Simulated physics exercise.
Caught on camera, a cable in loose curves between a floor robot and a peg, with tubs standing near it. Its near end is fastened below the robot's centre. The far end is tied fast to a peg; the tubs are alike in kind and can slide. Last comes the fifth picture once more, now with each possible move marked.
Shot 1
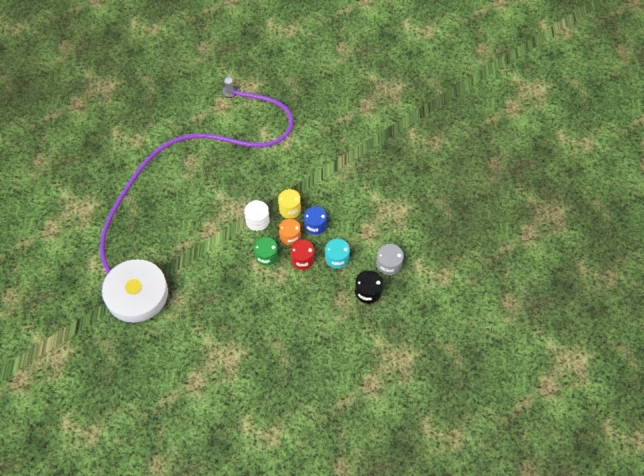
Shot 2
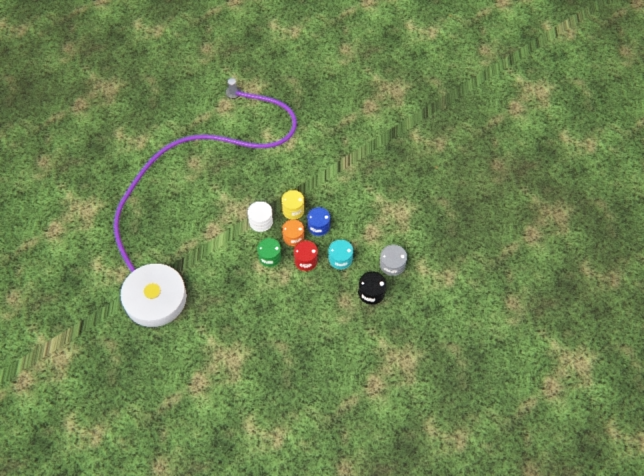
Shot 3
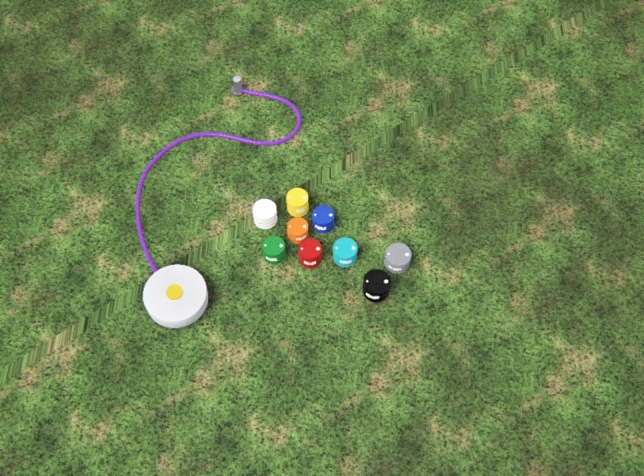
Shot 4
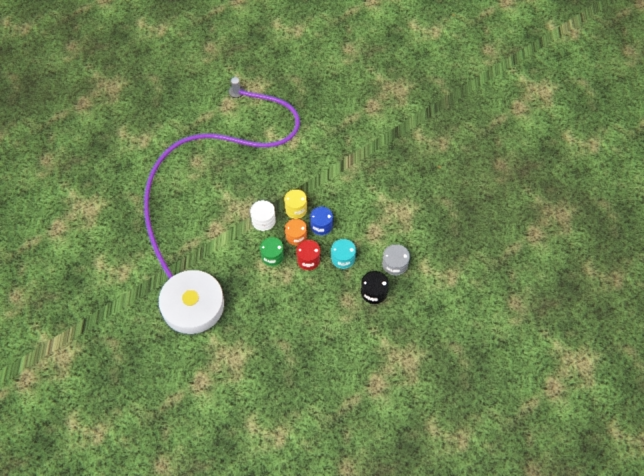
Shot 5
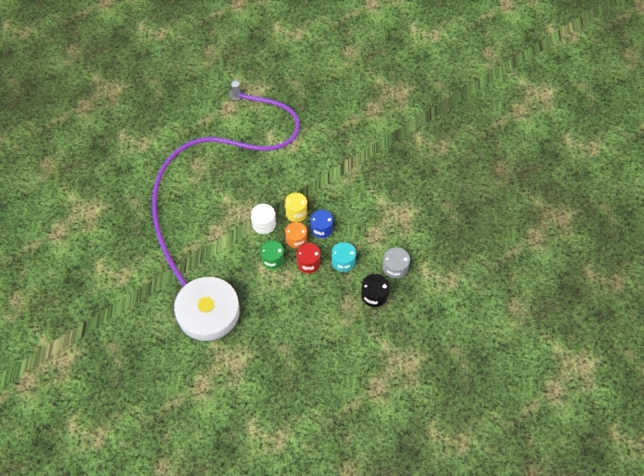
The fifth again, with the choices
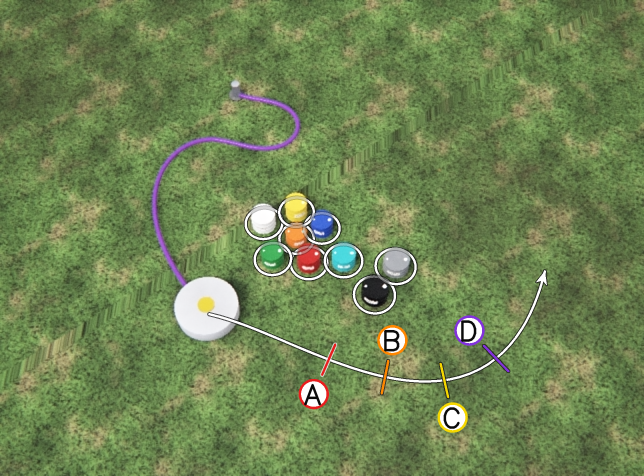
A round white robot with a yellow centre slid slowly to the right and slightly downward across the grass, trailing a curving purple cable tied to a small peg, while the colourful tubs nearby stayed put.
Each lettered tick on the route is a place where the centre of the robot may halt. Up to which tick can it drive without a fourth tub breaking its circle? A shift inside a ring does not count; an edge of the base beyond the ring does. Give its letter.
No farther than D.
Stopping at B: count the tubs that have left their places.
The count is none.
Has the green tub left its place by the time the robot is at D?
By then, yes.
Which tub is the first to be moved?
The green one.
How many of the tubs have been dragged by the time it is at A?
The count is none.
On the marked copy, A at (329, 360); B at (385, 377); C at (444, 380); D at (496, 358); the route from (209, 314) via (407, 380) to (545, 271).
With D. Early on, robot (307, 346).
Further on, robot (410, 377).
At the end, robot (498, 354); green tub (285, 248); one over the rings.
As for the rest, A is within the limit but short; B is within the limit but short; C is within the limit but short.
